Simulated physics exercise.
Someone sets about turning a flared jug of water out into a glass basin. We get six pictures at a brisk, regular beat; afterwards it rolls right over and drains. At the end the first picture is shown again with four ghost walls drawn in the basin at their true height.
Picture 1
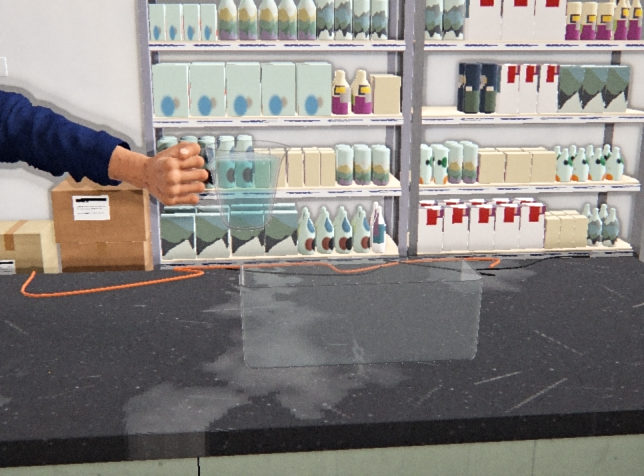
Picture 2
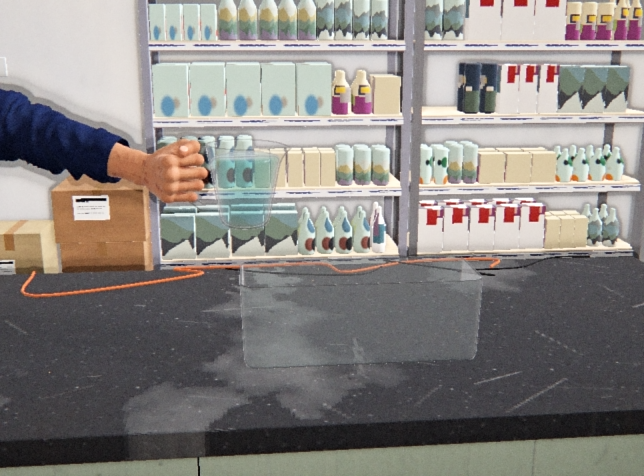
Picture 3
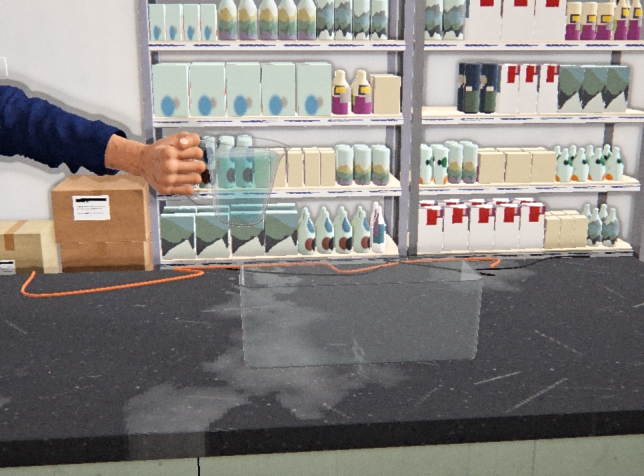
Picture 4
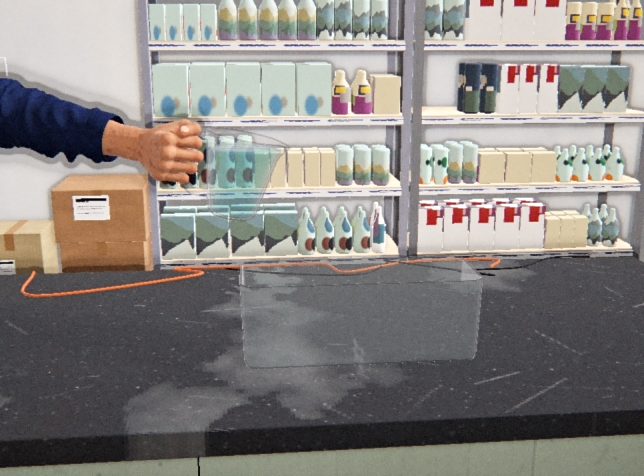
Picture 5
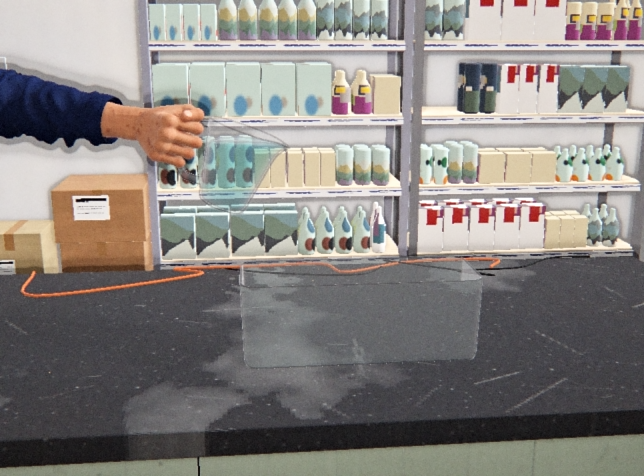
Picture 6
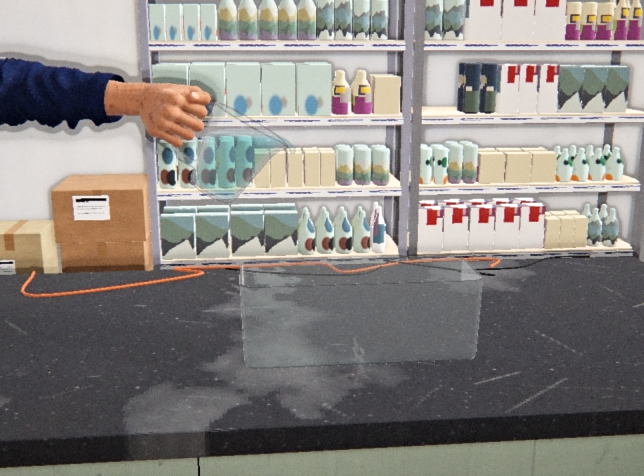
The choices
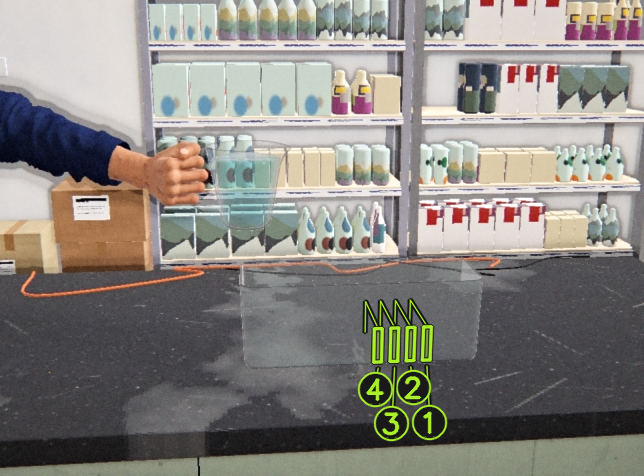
At the start, a hand in a dark blue sleeve holds a clear, flared jug of water upright above a glass basin on a black counter, with stocked shelves behind. The jug then tilts gradually to the right as the hand rises slightly, and by the end water is just over its lip.
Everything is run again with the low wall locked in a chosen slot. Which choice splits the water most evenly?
The answer is slot 4.
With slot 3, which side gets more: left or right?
The left one.
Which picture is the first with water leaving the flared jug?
Picture 6.
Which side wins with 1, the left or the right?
More ends on the left.
In lime, 1 at (426, 365); 2 at (410, 366); 3 at (394, 367); 4 at (378, 367).
If 1 is chosen, about 91 % ends left of the wall and 7 % right of it.
If 2 is chosen, about 91 % ends left of the wall and 5 % right of it; 4 % is lost outside.
If 3 is chosen, about 91 % ends left of the wall and 5 % right of it; 5 % is lost outside.
If 4 is chosen, about 53 % ends left of the wall and 45 % right of it.
